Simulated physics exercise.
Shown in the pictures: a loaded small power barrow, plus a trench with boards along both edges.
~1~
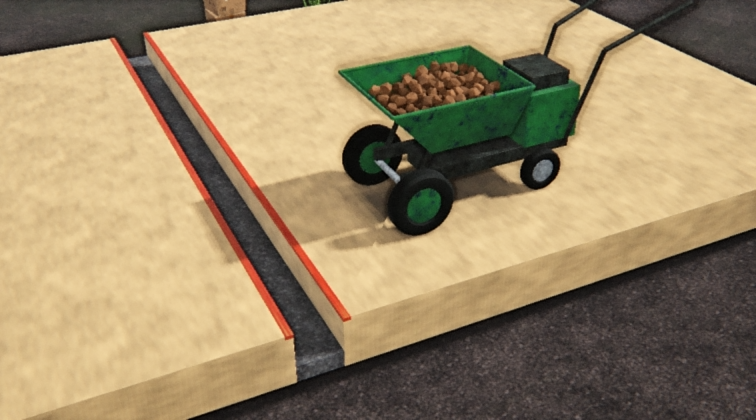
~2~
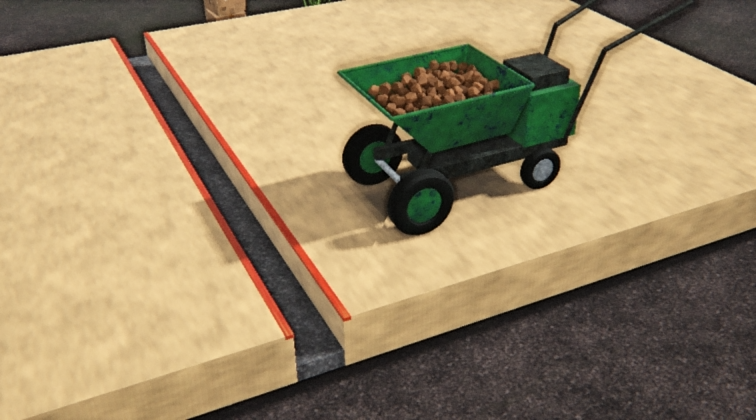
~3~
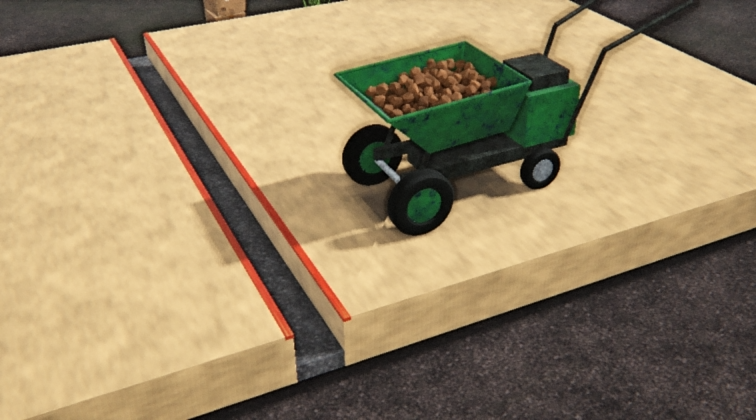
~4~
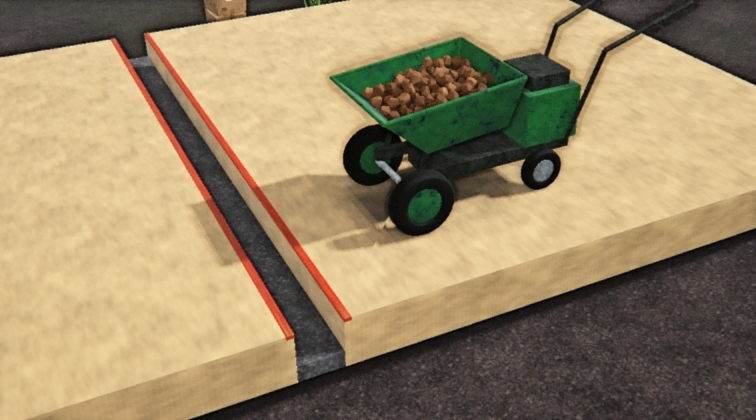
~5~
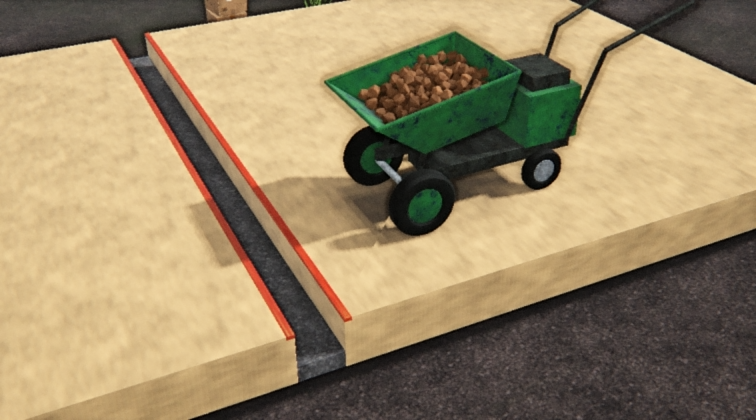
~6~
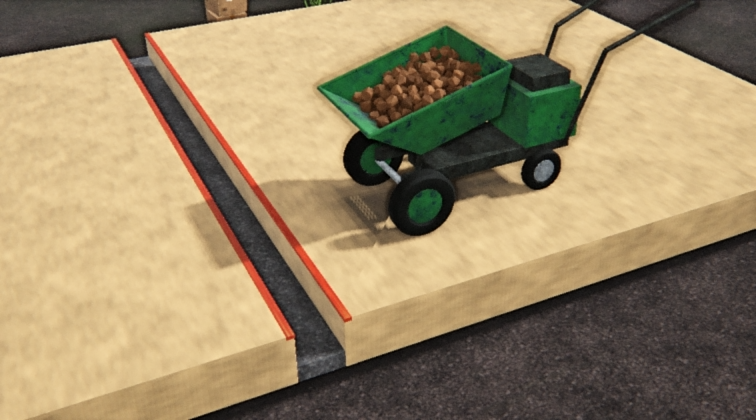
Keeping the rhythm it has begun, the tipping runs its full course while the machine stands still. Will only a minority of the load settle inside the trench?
No. Greater share.
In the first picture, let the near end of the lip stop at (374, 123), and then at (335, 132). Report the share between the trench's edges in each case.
The shares come out close to 80 and 10 per cent, in that order.
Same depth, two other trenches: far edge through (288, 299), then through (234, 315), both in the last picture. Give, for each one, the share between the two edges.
Well, it'd be something like 60 per cent the first time and 90 per cent the second.
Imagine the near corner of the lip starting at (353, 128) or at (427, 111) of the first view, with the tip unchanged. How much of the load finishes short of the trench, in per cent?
Position 1 near 0 %, position 2 near 40 %.
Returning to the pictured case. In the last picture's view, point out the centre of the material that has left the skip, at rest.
(264, 255).
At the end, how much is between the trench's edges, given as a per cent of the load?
Result: Near 80 in a hundred.
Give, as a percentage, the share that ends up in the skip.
Estimate: Some 0 %.
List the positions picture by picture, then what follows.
The first picture shows lip of the skip at (393, 119), level; top of the load at (440, 87), clay clods; first edge of the trench at (326, 287); far edge at (270, 303), the trench under half as wide as the skip, and about as deep as wide.
The second picture shows lip of the skip at (392, 119), level; top of the load at (439, 86).
The third picture shows lip of the skip at (389, 122), tipped barely; top of the load at (450, 82).
The fourth picture shows lip of the skip at (384, 125), tipped a little; top of the load at (440, 78).
The fifth picture shows lip of the skip at (378, 130), tipped a little; top of the load at (447, 75).
The sixth picture shows lip of the skip at (370, 137), tipped clearly; top of the load at (450, 79); first edge of the trench at (327, 287); far edge at (271, 304).
Soon, skip tipped steeply; all in the skip.
A while on, skip tipped right over; about two thirds in the skip; a small part short of the trench; about a third in or heaped over the trench; a stray few falling.
Towards the end, skip tipped right over; a stray few in the skip; a small part short of the trench; most in or heaped over the trench; a small part beyond it.
Finally, skip tipped right over; a stray few in the skip; a small part short of the trench; most in or heaped over the trench; a small part beyond it.
